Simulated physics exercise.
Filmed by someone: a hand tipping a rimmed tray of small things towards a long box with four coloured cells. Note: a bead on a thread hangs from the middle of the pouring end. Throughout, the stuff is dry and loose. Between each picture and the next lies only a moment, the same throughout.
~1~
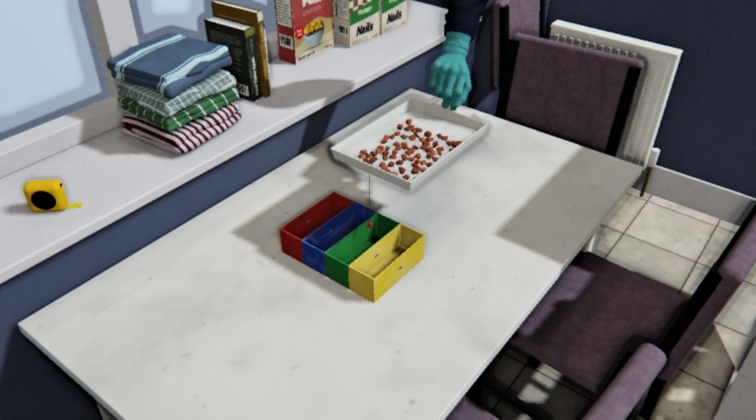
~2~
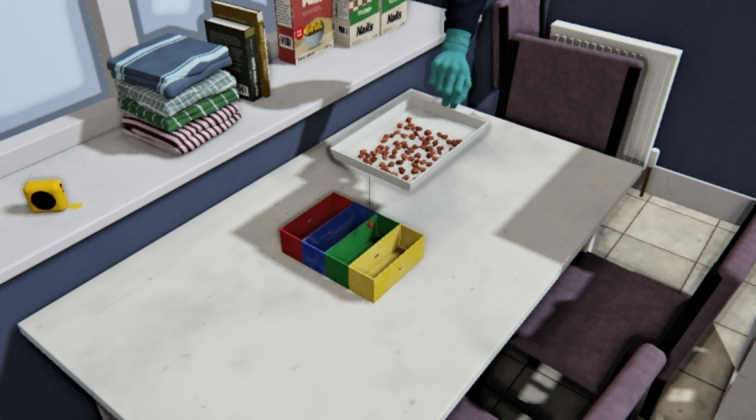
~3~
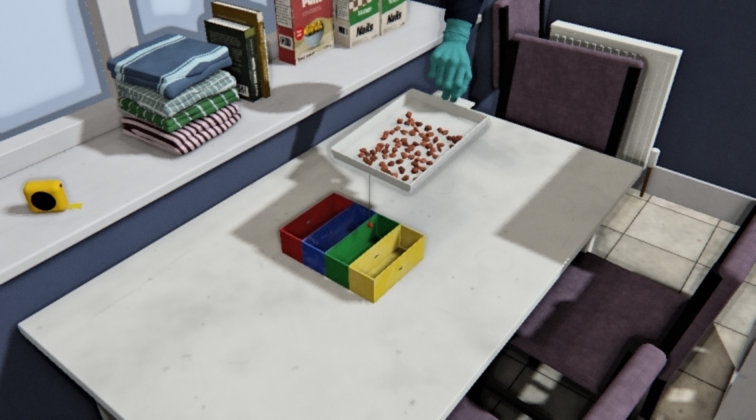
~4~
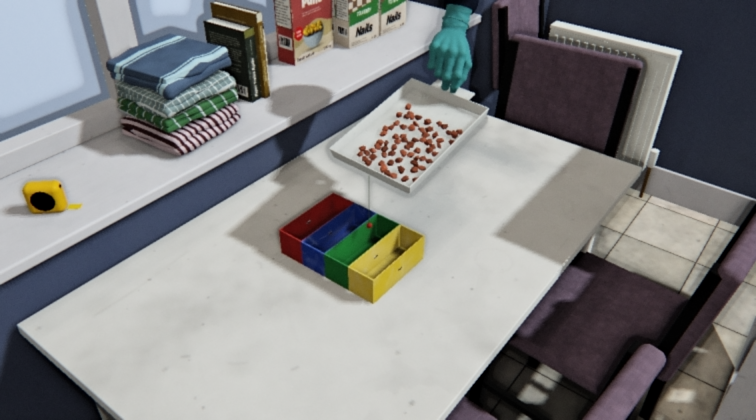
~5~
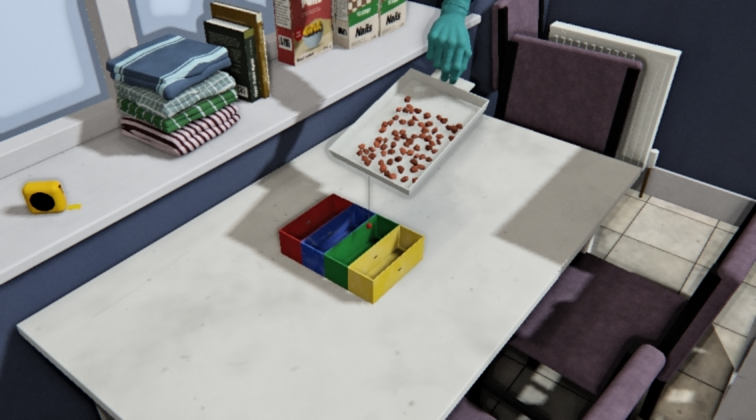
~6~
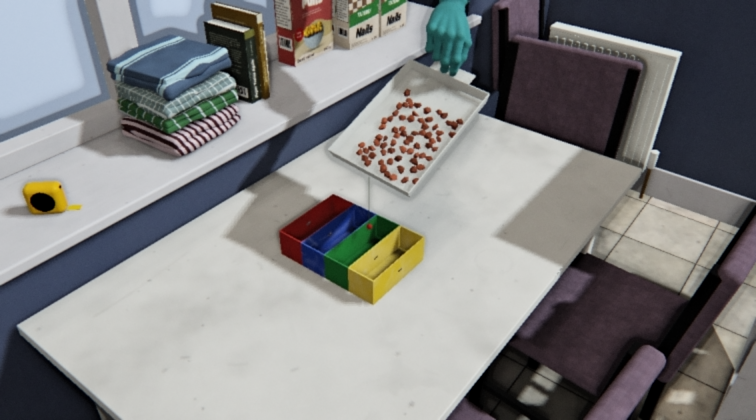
A shallow white tray of loose reddish-brown bits sits level at first, a teal-gloved hand at its far end, above a box with red, blue, green and yellow cells. The hand then raises the far end, gradually slanting the tray towards the box, its near right corner lowest, while the bits stay spread across it.
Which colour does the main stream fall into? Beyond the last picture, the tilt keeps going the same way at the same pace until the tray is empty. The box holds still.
The yellow cell.
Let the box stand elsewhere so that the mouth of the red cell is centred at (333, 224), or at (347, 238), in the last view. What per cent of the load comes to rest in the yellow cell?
First placement: 50 per cent; second placement: 0 per cent.
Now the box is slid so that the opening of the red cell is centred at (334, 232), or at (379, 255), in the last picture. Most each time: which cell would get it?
The first time it is the green one, and the second time it is the red cell.
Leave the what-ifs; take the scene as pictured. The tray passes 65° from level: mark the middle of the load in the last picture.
(391, 175).
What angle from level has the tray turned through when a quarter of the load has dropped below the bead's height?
Near 90 degrees.
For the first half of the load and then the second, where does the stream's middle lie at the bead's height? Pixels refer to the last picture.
Around (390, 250) first; around (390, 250) second.
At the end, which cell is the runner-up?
That one is that green cell.
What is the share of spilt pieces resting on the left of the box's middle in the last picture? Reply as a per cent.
10 %, near enough.
Shortly afterwards, tray tipped steeply; all but a few on the tray; only a few falling or outside the box.
Next, tray tipped past a quarter turn; near half on the tray; near a quarter in the yellow cell; a little in the green cell; near a quarter falling or outside the box.
Some moments later, tray tipped past a quarter turn; near half in the yellow cell; near a quarter in the green cell; near a quarter falling or outside the box.
In the end, tray tipped past a quarter turn; near half in the yellow cell; near a quarter in the green cell; none at all in the blue cell; none at all in the red cell; near a quarter outside the box.
